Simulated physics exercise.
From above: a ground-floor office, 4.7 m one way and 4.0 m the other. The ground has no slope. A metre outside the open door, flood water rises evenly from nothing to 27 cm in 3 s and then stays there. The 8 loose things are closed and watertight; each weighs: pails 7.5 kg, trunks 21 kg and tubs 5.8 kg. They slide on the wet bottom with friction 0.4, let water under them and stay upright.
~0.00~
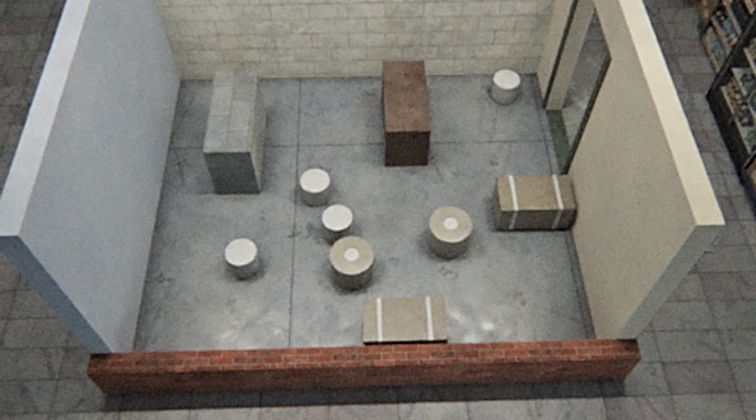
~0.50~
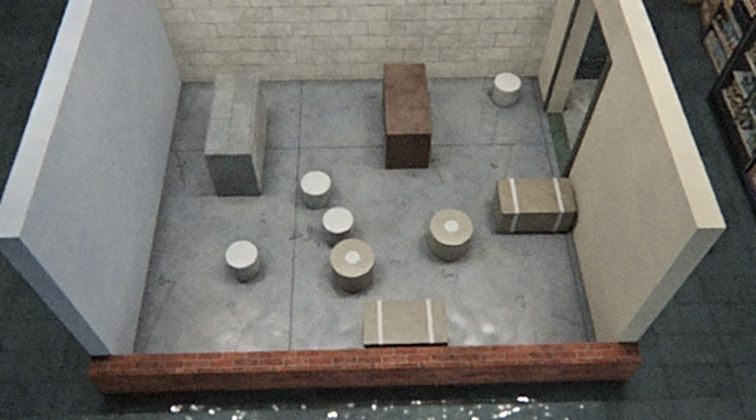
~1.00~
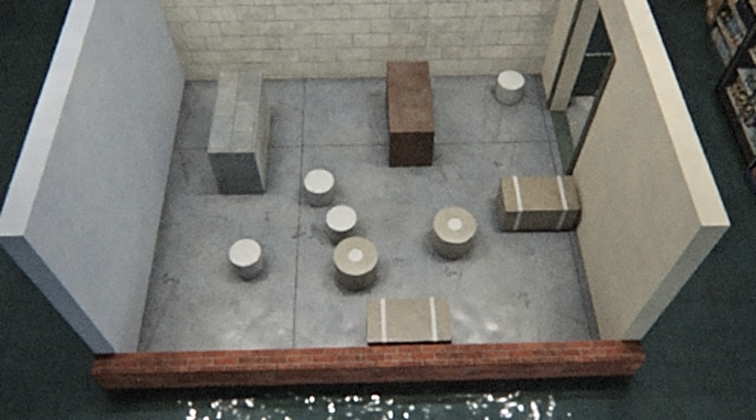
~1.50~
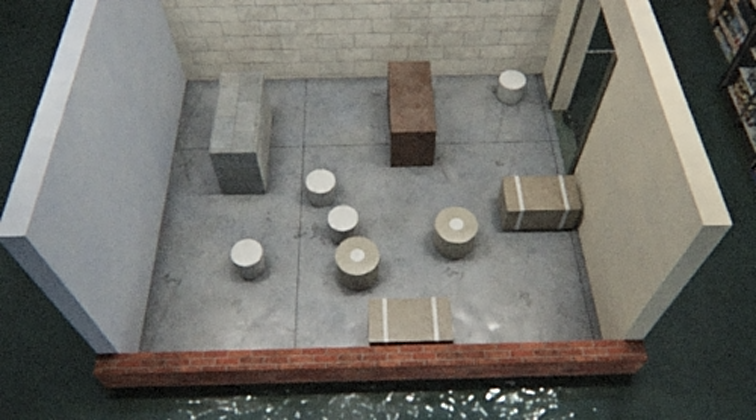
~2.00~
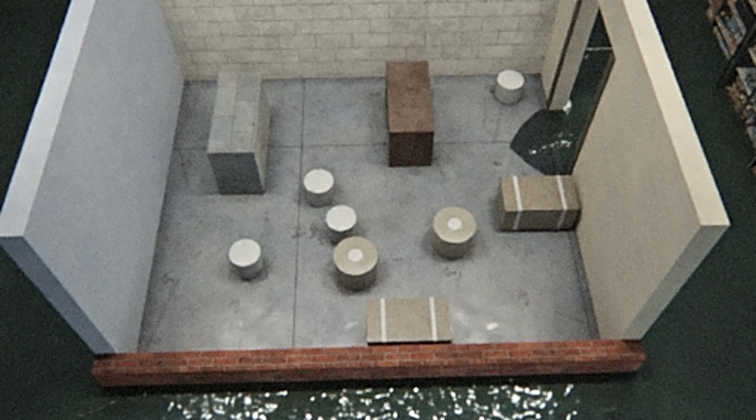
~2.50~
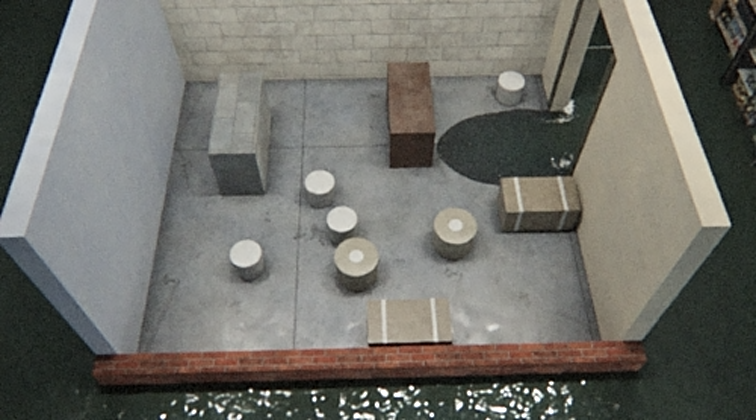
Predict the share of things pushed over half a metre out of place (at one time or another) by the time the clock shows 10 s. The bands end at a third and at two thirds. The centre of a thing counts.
It is one to two thirds.
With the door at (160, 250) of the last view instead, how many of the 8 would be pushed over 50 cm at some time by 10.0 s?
Then 8.
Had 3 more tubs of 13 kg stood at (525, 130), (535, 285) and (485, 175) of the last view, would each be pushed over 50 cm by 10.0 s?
In that order: More, less, over.
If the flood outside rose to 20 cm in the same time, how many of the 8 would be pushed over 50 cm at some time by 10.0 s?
Then 2.
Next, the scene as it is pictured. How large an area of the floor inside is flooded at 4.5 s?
Roughly 8.0 m2.
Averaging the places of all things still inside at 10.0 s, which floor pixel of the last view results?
Near (382, 261).
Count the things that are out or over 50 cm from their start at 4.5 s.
By then 0.
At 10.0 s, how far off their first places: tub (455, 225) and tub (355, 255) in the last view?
In turn: 120 cm, 120 cm.
After 3.5 s 0 of 8 are over 50 cm from their spots; 0 afloat.
After 4.5 s 0 of 8 are over 50 cm from their spots; 0 afloat.
After 7.0 s 3 of 8 are over 50 cm from their spots; 2 afloat.
After 10.0 s 3 of 8 are over 50 cm from their spots, and 4 have been at some point; 7 afloat.
